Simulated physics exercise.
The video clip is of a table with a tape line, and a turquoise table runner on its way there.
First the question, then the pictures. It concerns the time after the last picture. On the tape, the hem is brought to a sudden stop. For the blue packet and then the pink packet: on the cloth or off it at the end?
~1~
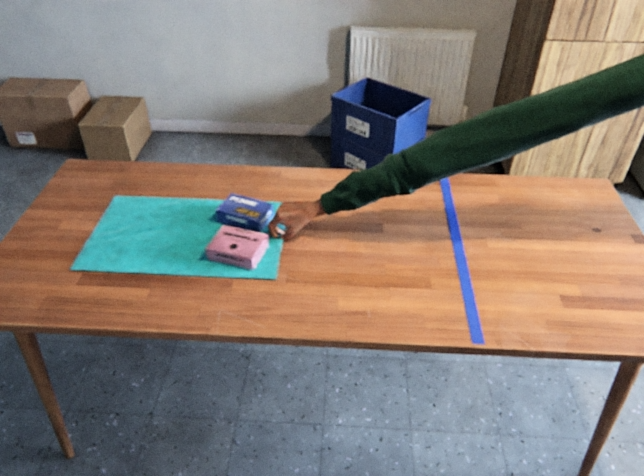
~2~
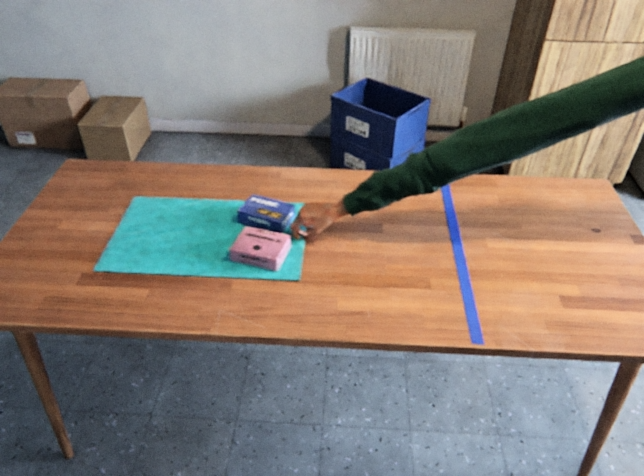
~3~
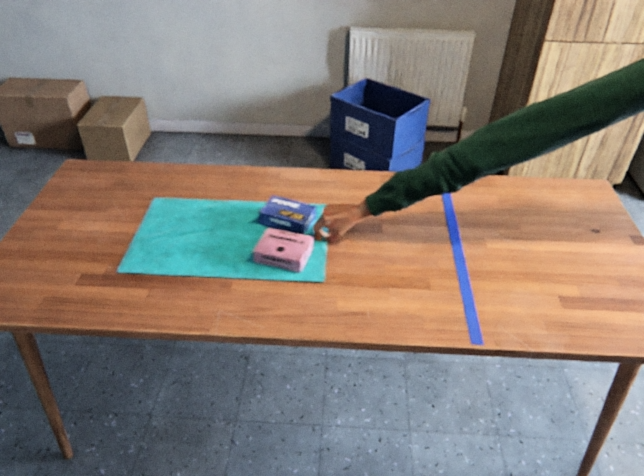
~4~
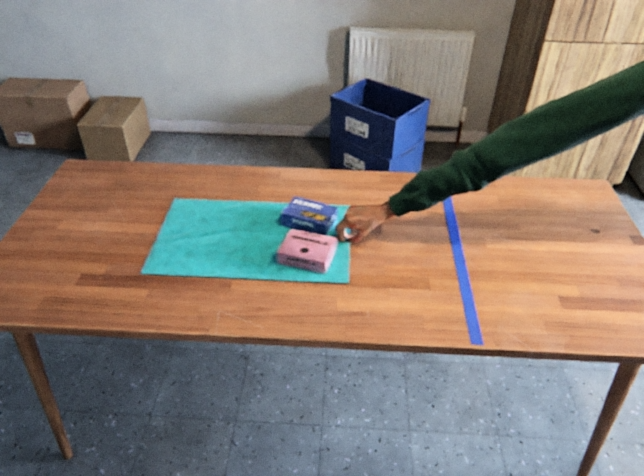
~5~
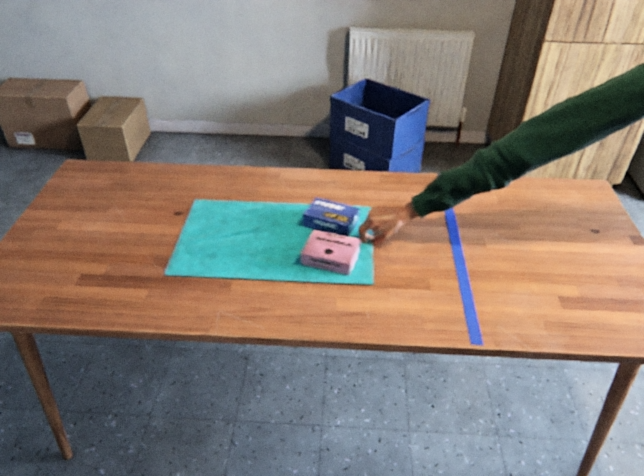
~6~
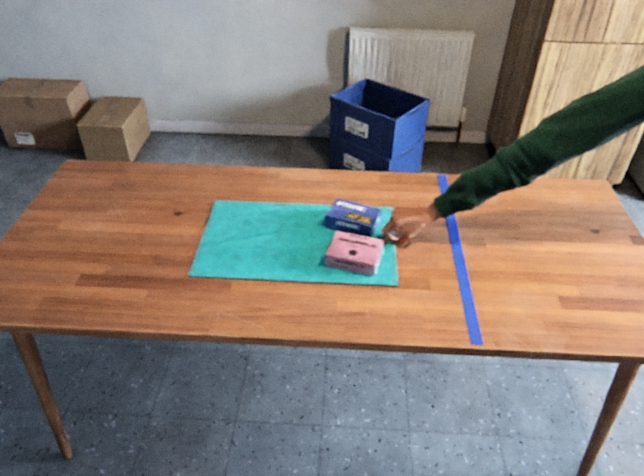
Blue packet off, pink packet off.
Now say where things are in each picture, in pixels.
Table runner end (275, 279); blue packet (245, 206); pink packet (237, 241); tape (475, 327), in the first frame.
Table runner end (299, 281), far hem (93, 271); pink packet (260, 242), in the second frame.
Table runner end (324, 282); blue packet (288, 209), in the third frame.
Table runner end (348, 283), far hem (141, 274); pink packet (307, 245), in the fourth frame.
Table runner end (373, 285); blue packet (332, 211), in the fifth frame.
Table runner end (398, 286), far hem (189, 276); blue packet (354, 212); pink packet (355, 247); tape (474, 327), in the sixth frame.
Then, 0.09 s past the final frame, hem short of the tape; blue packet on the cloth near (394, 220); pink packet on the cloth near (398, 255).
Then, 0.20 s past the final frame, hem at the tape; blue packet on the cloth near (437, 222); pink packet on the cloth near (445, 257).
When it is over, hem at the tape; blue packet ahead of the hem near (472, 224); pink packet ahead of the hem near (484, 259). The blue packet leaves the cloth and the pink packet shoots off the front.
